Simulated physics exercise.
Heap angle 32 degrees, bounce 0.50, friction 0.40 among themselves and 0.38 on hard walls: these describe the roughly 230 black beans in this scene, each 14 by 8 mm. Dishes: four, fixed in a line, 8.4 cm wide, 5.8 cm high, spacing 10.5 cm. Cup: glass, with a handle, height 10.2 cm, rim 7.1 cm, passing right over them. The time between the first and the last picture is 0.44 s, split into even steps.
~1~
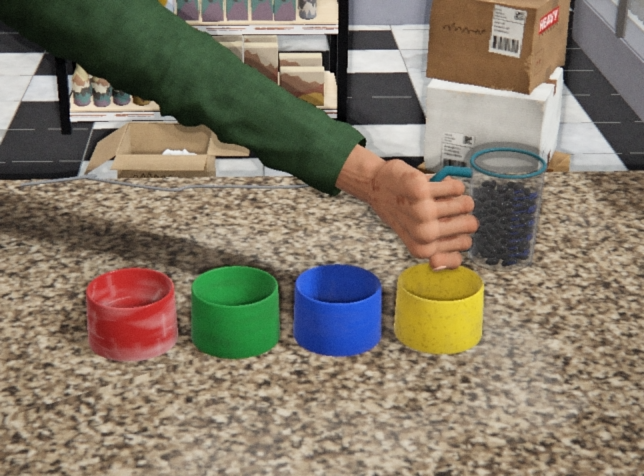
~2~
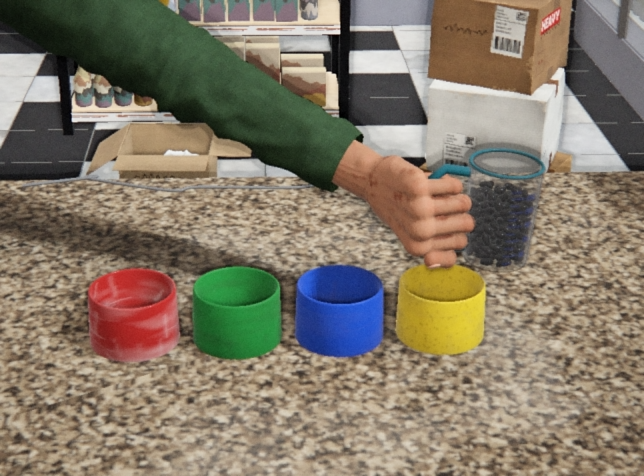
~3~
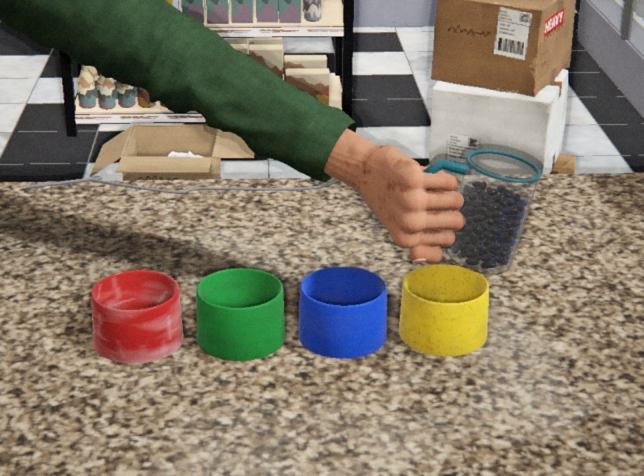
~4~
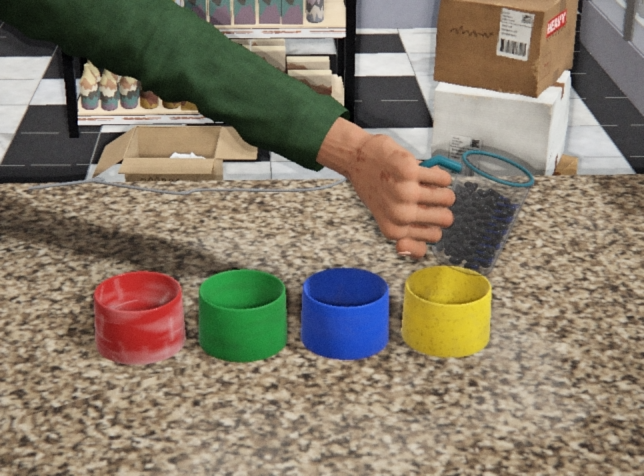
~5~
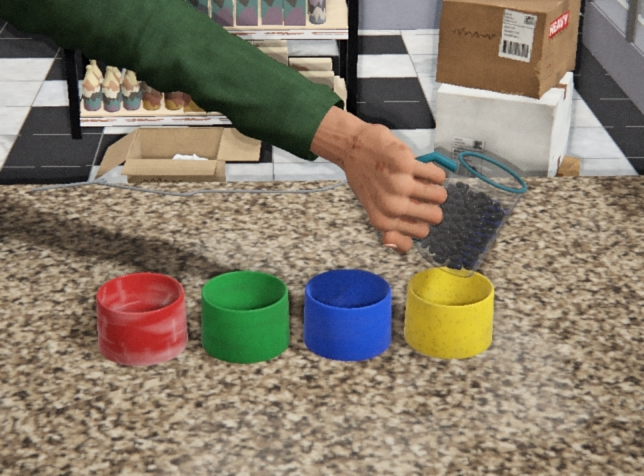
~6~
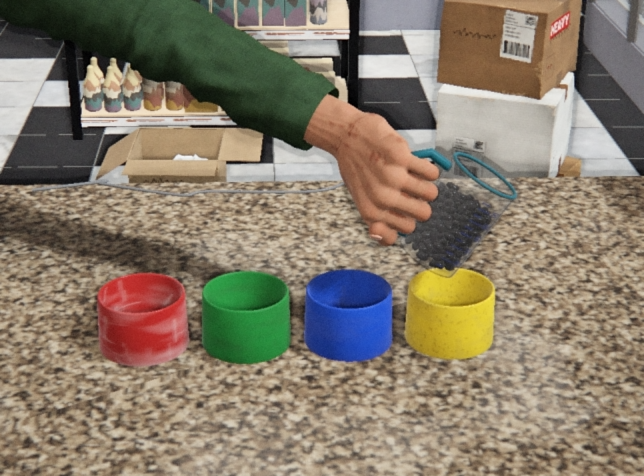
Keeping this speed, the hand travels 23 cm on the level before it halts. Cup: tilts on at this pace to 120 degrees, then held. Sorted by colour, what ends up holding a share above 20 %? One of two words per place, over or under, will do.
Red: A share of a fifth at most. Blue: A share larger than a fifth. Green: A share of a fifth at most. Yellow: A share of a fifth at most. Counter: A share of a fifth at most.
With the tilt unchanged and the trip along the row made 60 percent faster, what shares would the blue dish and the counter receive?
The shares would then be blue 100 and counter 0.
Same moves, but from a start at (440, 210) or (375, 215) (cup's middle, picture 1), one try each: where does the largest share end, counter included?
Try 1 - green; try 2 - green.
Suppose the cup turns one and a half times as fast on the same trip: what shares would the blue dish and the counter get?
Blue 40; counter 40.
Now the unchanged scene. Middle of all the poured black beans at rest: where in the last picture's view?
When it all comes to rest, the middle is near (349, 313).
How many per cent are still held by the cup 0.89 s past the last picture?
Roughly 95 %.
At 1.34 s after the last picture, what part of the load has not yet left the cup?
Estimate: Around 20 % of the load.
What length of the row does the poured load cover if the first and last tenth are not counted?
About 5 cm.
Then, 0.54 s after the last picture, tilt 75 degrees; cup holds 100 %.
Then, 0.89 s after the last picture, tilt 103 degrees; cup holds 95 %, blue 5 %.
Then, 1.34 s after the last picture, tilt 120 degrees; cup holds 20 %, blue 80 %.
In the end, red 0 %, blue 100 %, green 0 %, yellow 0 %, counter 0 %.
